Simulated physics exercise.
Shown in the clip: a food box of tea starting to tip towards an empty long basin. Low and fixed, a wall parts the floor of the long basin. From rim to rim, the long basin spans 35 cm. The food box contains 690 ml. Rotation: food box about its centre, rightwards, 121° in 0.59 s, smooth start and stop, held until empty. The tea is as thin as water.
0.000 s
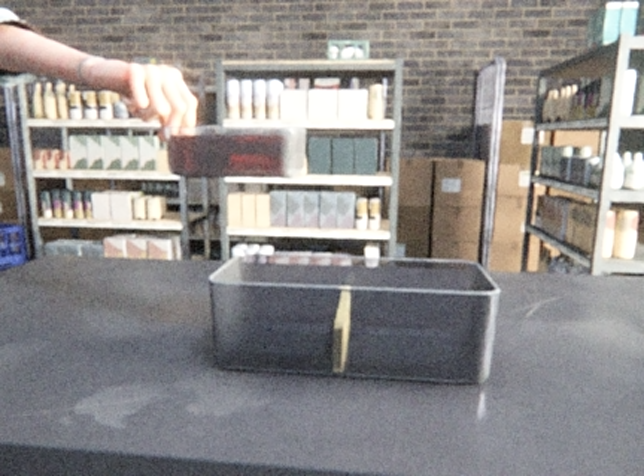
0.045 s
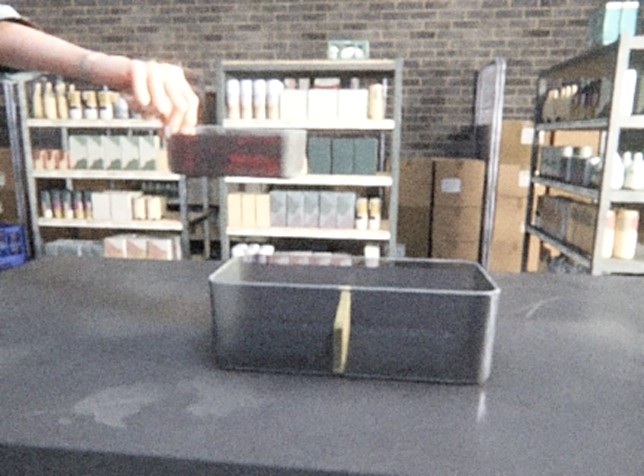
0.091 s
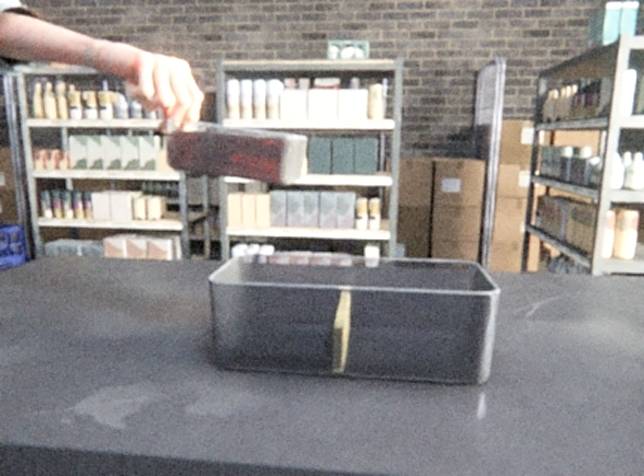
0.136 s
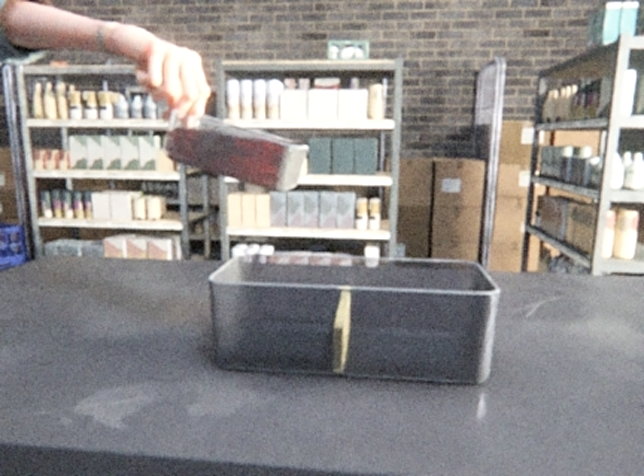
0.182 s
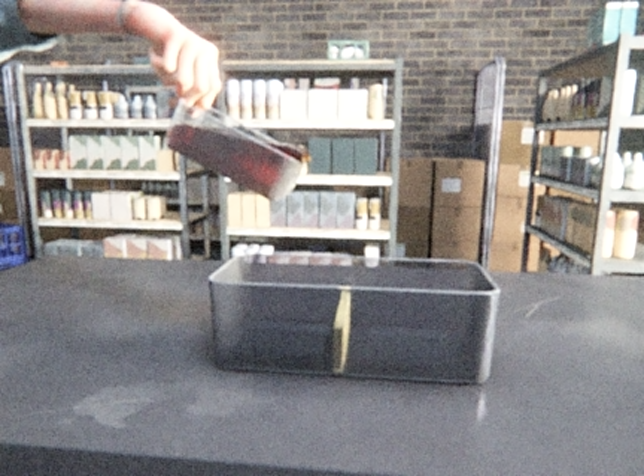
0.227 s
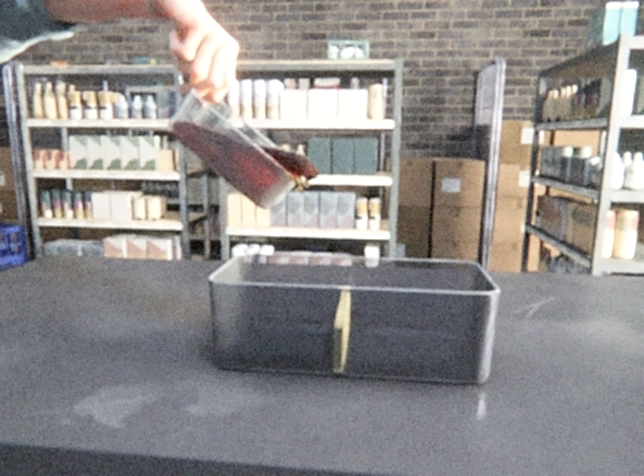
A hand held a clear food box of dark reddish tea above an empty long basin with a dividing wall, then tilted it steadily down to the right until tea reached over its lower rim.
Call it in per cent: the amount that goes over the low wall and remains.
I would put it at about 36 per cent.
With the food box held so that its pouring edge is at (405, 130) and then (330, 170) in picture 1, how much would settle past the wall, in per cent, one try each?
The first try gives around 85 percent, the second around 60 percent.
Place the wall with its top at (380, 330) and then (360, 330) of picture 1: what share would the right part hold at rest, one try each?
Respectively 30 and 25 %.
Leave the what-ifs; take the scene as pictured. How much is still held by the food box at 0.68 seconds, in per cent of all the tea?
Around 0 in a hundred is still there.
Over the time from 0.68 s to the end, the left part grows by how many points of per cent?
Around 3 per cent.
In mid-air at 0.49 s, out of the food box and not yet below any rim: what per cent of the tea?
Roughly 24 percent.
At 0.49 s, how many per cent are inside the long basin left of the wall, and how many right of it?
About 34 % left, 32 % right.
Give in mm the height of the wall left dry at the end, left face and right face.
Left roughly 40 mm; right roughly 48 mm.
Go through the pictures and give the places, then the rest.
It leans 0°; its right rim is at (300, 131); the tea meets the walls at (182, 137) and (300, 137); the long basin's rim runs from (224, 267) to (487, 277); the wall's top is at (343, 310), in the first frame.
It leans 2°; its right rim is at (301, 133); the tea meets the walls at (182, 135) and (300, 138), in the second frame.
It leans 7°; its right rim is at (302, 139); the tea meets the walls at (183, 132) and (301, 141), in the third frame.
It leans 15°; its right rim is at (303, 149); the tea meets the walls at (184, 130) and (302, 144), in the fourth frame.
It leans 26°; its right rim is at (302, 162); the tea meets the walls at (184, 127) and (296, 151); 4 per cent is over the edge, in the fifth frame.
It leans 39°; its right rim is at (298, 176); the tea meets the walls at (184, 122) and (277, 150); 12 per cent is over the edge, in the sixth frame.
By 0.49 s the tilt is 112° and 7 per cent is still to pour, 35 is left of the wall and 33 right of it.
By 0.68 s the tilt is 121° and 0 per cent is still to pour, 55 is left of the wall and 35 right of it.
By 0.87 s the tilt is 121° and 0 per cent is still to pour, 58 is left of the wall and 36 right of it.
By 1.09 s the tilt is 121° and 0 per cent is still to pour, 58 is left of the wall and 36 right of it.
At rest 58 per cent lies left of the wall, 36 right of it and 6 outside.
